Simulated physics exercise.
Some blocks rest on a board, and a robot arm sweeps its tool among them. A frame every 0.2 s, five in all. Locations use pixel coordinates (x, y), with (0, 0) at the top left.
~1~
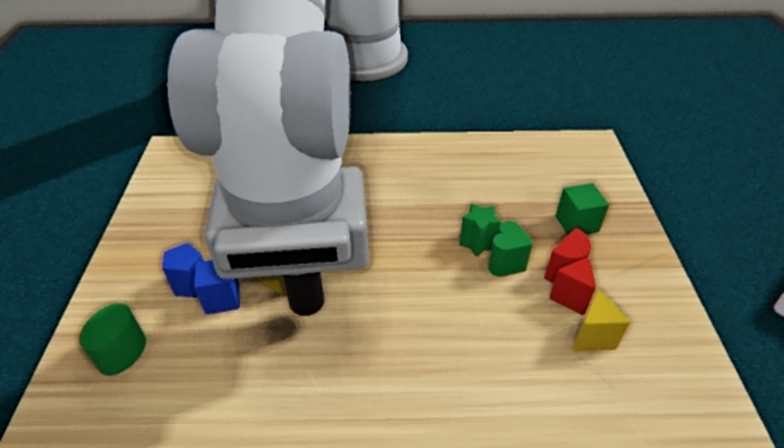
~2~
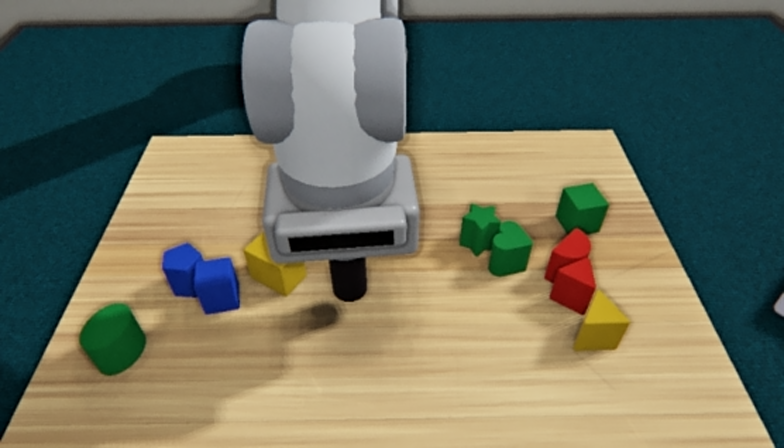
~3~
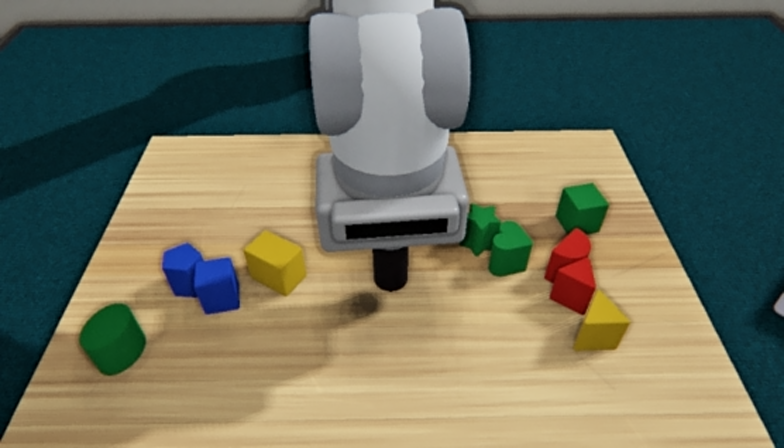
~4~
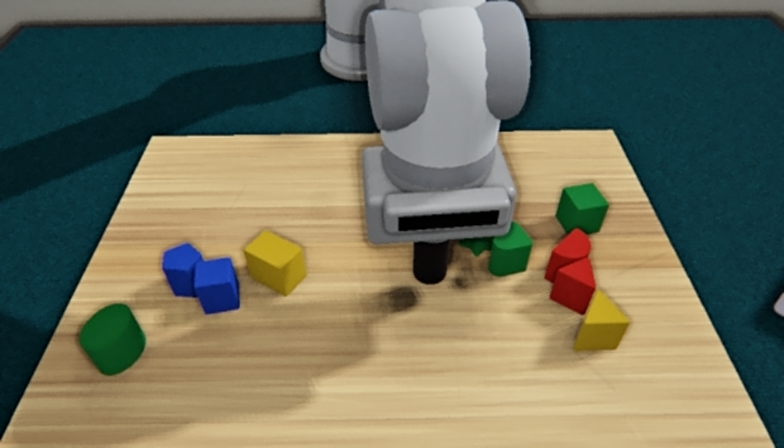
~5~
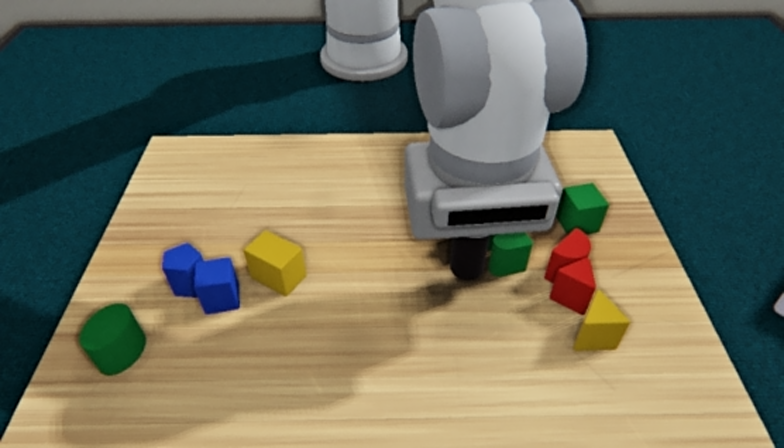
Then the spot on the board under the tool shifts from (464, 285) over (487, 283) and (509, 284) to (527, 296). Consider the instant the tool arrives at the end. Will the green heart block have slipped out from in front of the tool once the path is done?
Yes.
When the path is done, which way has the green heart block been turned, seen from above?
The block turns counter-clockwise.
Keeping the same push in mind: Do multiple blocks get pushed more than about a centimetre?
I believe not.
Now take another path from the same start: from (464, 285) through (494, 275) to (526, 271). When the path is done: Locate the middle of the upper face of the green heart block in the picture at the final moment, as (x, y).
The middle of the upper face of the green heart block will lie at about (542, 220) in the picture.
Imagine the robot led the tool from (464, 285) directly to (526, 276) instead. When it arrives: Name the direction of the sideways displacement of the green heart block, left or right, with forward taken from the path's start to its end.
With start-to-end as forward, it shifts left.
What follows on the original path. Halfway along, tool (502, 266); green heart block (522, 231), turned 20° anticlockwise.
At the end, tool (532, 279); green heart block (526, 230), turned 35° anticlockwise; red triangle unmoved.
